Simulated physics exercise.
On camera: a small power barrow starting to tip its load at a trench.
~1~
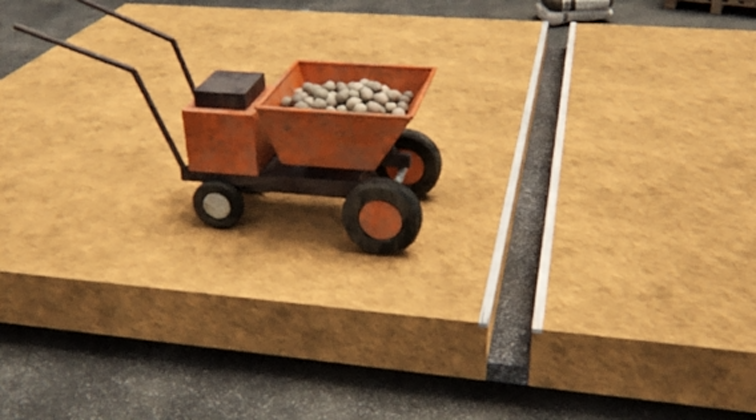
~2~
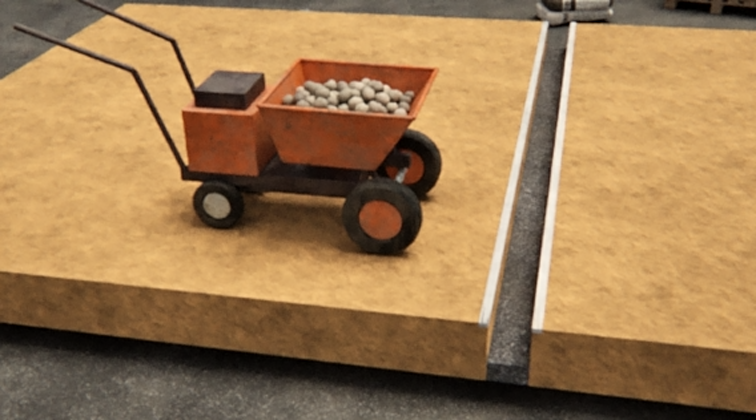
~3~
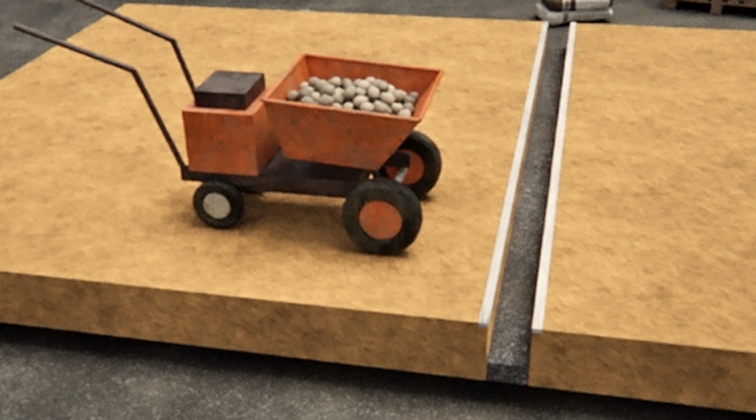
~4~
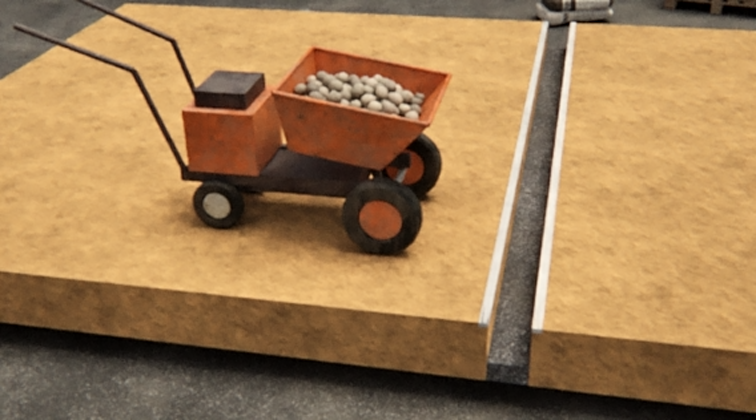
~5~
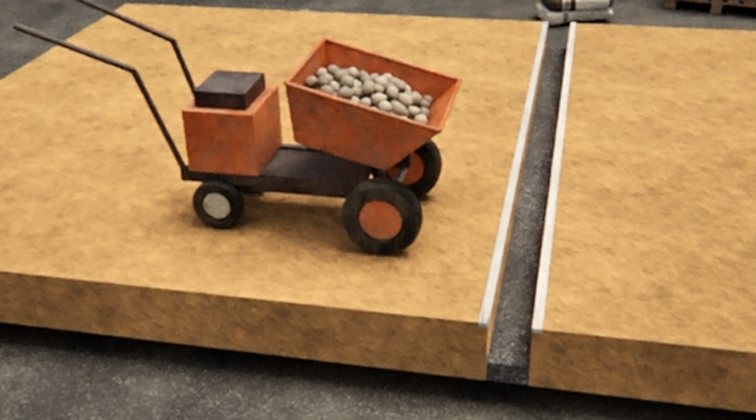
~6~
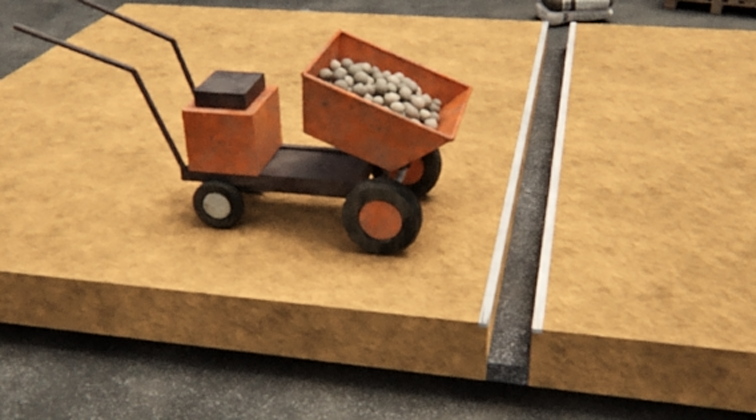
The clip shows an orange power barrow loaded with river pebbles standing left of a narrow trench, as its skip slowly tilts toward the right, the back rising while the wheels stay still and the pebbles remain inside.
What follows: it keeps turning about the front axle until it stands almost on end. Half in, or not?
In the trench: More than half.
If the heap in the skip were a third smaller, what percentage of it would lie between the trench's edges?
It comes to 80 per cent or so.
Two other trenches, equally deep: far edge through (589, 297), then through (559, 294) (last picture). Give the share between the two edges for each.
First some 100, then 90 per cent.
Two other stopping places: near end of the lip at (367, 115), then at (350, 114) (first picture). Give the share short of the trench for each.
Roughly 30 per cent, and 40 per cent.
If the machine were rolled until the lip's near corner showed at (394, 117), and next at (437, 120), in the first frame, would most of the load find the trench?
At the first place more than half, at the second not half.
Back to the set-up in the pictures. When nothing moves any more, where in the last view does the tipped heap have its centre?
Around (526, 244).
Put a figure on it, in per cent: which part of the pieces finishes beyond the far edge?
Roughly 20 in a hundred.
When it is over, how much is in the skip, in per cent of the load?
About 5 per cent.
Soon after the last picture, skip tipped steeply; all in the skip.
A little later, skip tipped right over; about two thirds in the skip; about a quarter in or heaped over the trench; a small part beyond it; a stray few falling.
Later still, skip tipped right over; a small part in the skip; a stray few short of the trench; about two thirds in or heaped over the trench; about a quarter beyond it.
By the end, skip tipped right over; a small part in the skip; a stray few short of the trench; most in or heaped over the trench; about a quarter beyond it.
